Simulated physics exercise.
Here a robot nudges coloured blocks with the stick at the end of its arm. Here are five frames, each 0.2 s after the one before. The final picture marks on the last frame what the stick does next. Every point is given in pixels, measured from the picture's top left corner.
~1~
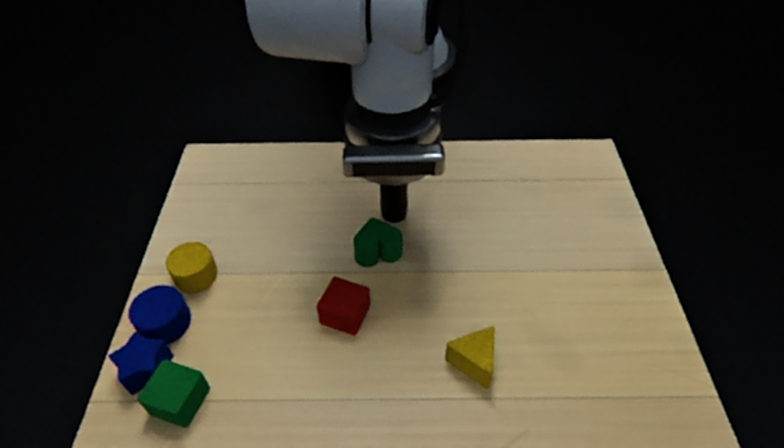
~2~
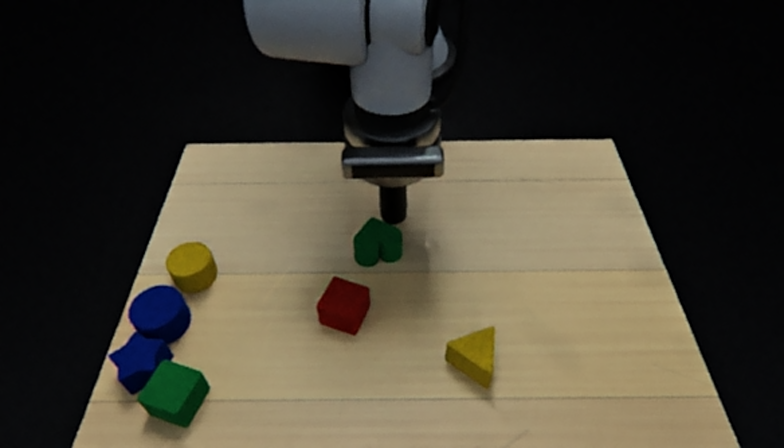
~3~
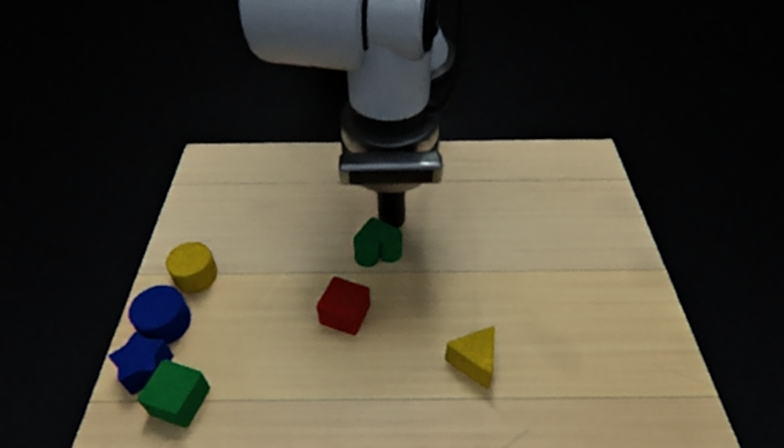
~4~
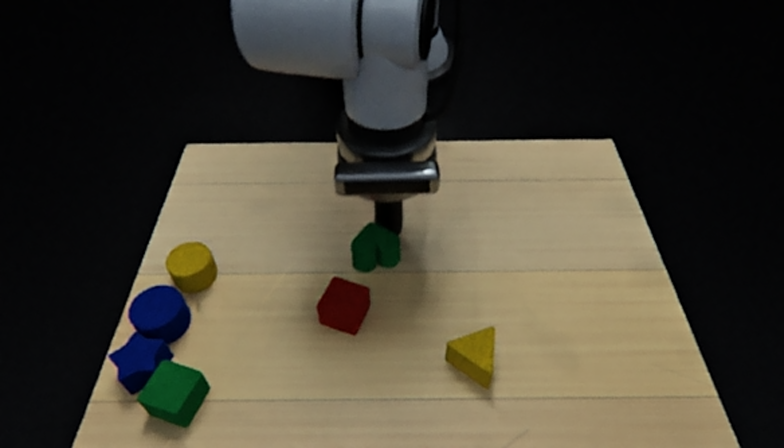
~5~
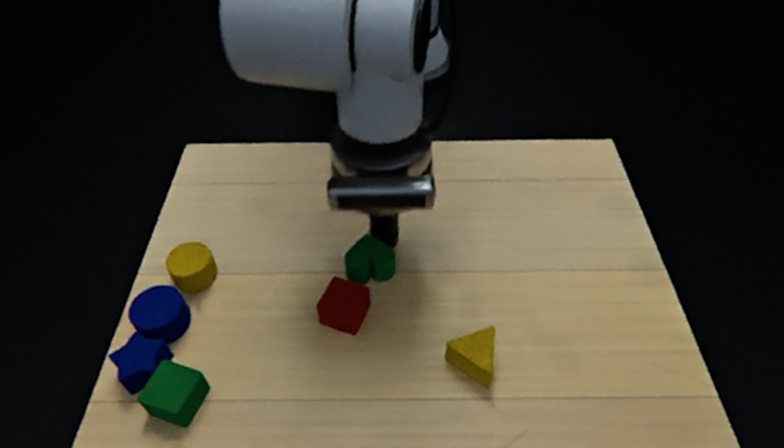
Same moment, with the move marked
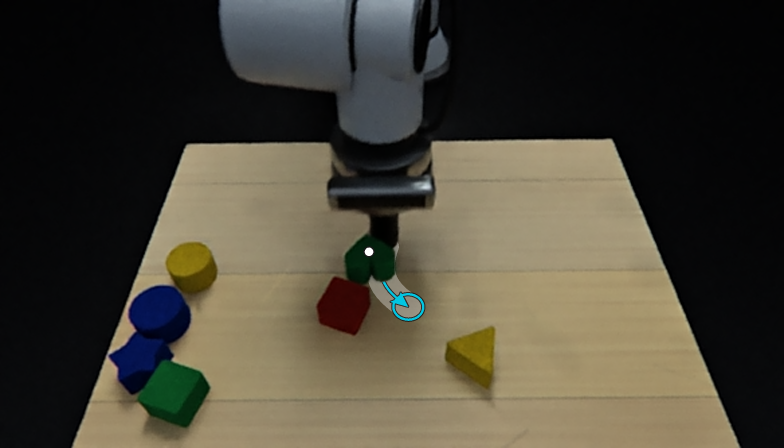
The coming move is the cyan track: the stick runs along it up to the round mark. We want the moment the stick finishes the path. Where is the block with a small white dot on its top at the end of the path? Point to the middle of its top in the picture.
My estimate: (352, 279).
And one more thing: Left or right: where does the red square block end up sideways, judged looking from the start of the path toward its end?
Right.
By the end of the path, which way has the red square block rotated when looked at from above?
From above, the red square block will be seen to turn anti-clockwise.
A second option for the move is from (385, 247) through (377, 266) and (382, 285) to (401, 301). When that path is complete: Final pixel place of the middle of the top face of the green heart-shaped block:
Its top face will be centred at roughly (348, 280).
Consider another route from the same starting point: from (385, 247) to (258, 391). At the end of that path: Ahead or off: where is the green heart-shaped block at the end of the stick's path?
I predict the stick has moved past it.
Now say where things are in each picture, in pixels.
In the first picture, stick tip at (394, 214); block tops, red square block at (343, 297); green heart-shaped block at (377, 234); yellow triangular piece at (477, 347).
In the second picture, stick at (393, 216); blocks unchanged.
In the third picture, stick at (392, 220); blocks unchanged.
In the fourth picture, stick at (389, 229); green heart-shaped block at (375, 239).
In the fifth picture, stick at (385, 241); red square block at (343, 297); green heart-shaped block at (369, 252); yellow triangular piece at (477, 347).
Path on the board, from (385, 247) through (380, 268) and (388, 289) to (408, 307); the dot is on the green heart-shaped block.
On the path given first. Halfway along, stick at (383, 274); red square block at (334, 309), turned 20° anticlockwise; green heart-shaped block at (353, 278), turned 20° clockwise.
At the end, stick at (408, 301); red square block at (332, 311), turned 20° anticlockwise; green heart-shaped block at (352, 279), turned 20° clockwise; yellow triangular piece in place.
